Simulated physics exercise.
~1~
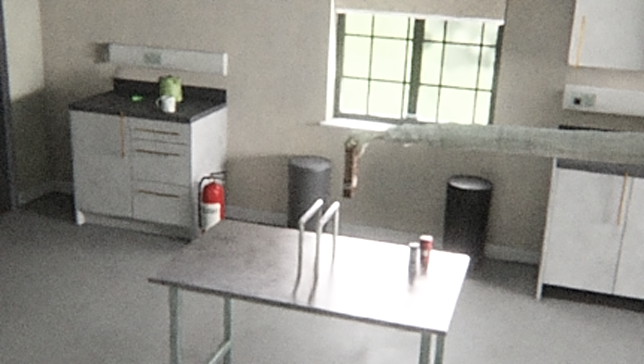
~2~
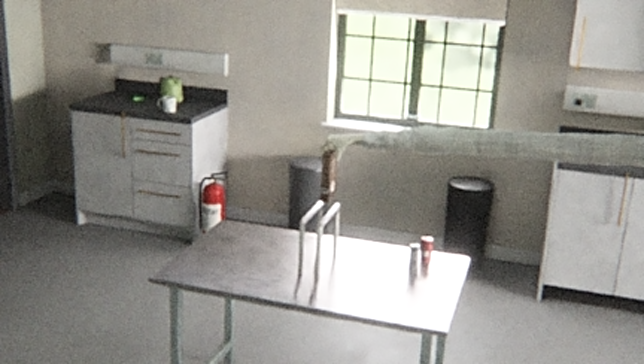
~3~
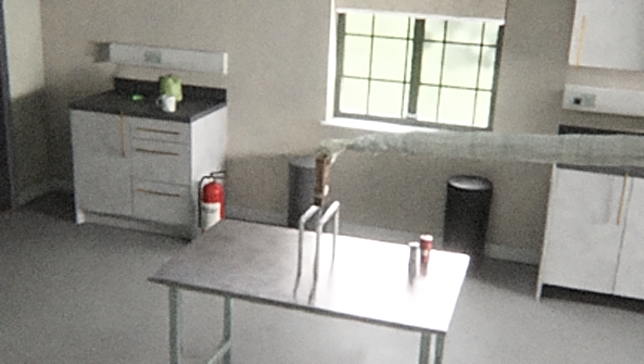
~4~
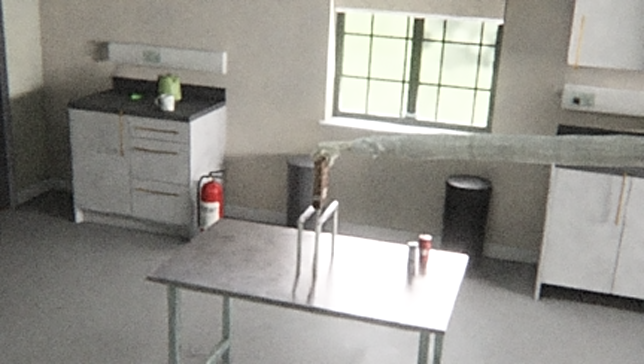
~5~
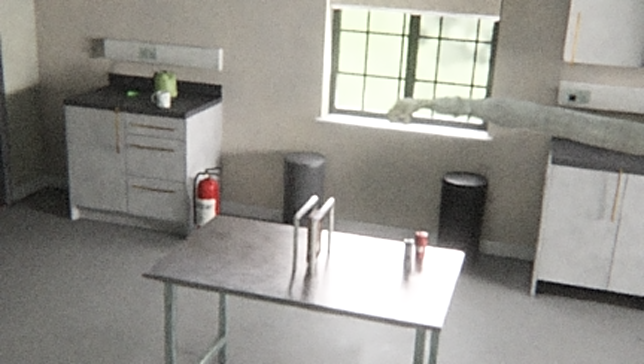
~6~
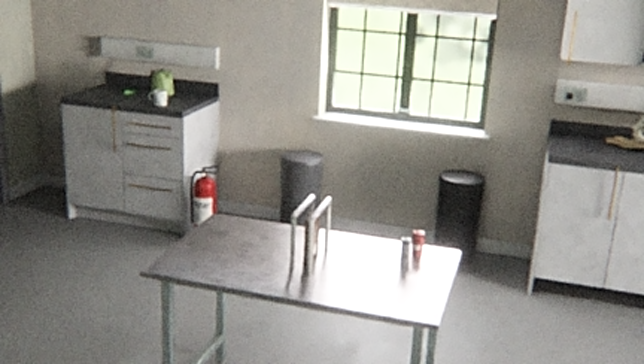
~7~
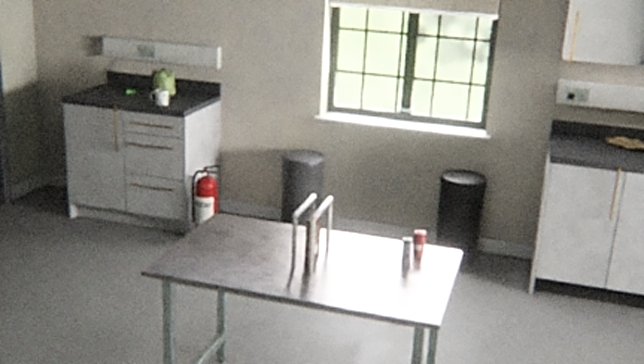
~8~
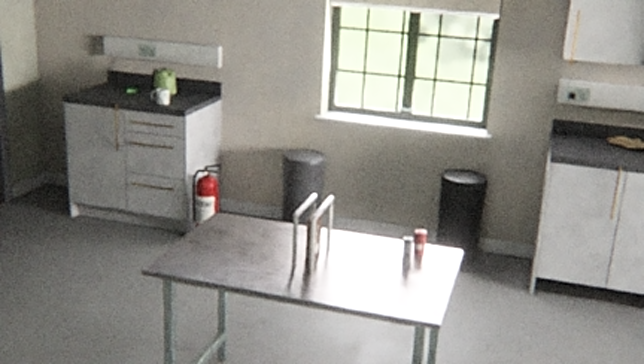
A brown packet, held upright by a pale-sleeved arm reaching in from the right, hangs above a metal table in a kitchen-like room, seen from a raised, slightly swaying viewpoint. Two upright metal supports stand a little apart on the table, with a grey shaker and a red shaker to their right, and dark bins, white cabinets and a red fire extinguisher behind. The hand moves the packet left, then holds it over the supports. It lets go and draws back as the packet drops between them. The packet ends upright at table level between the supports, the shakers unmoved.
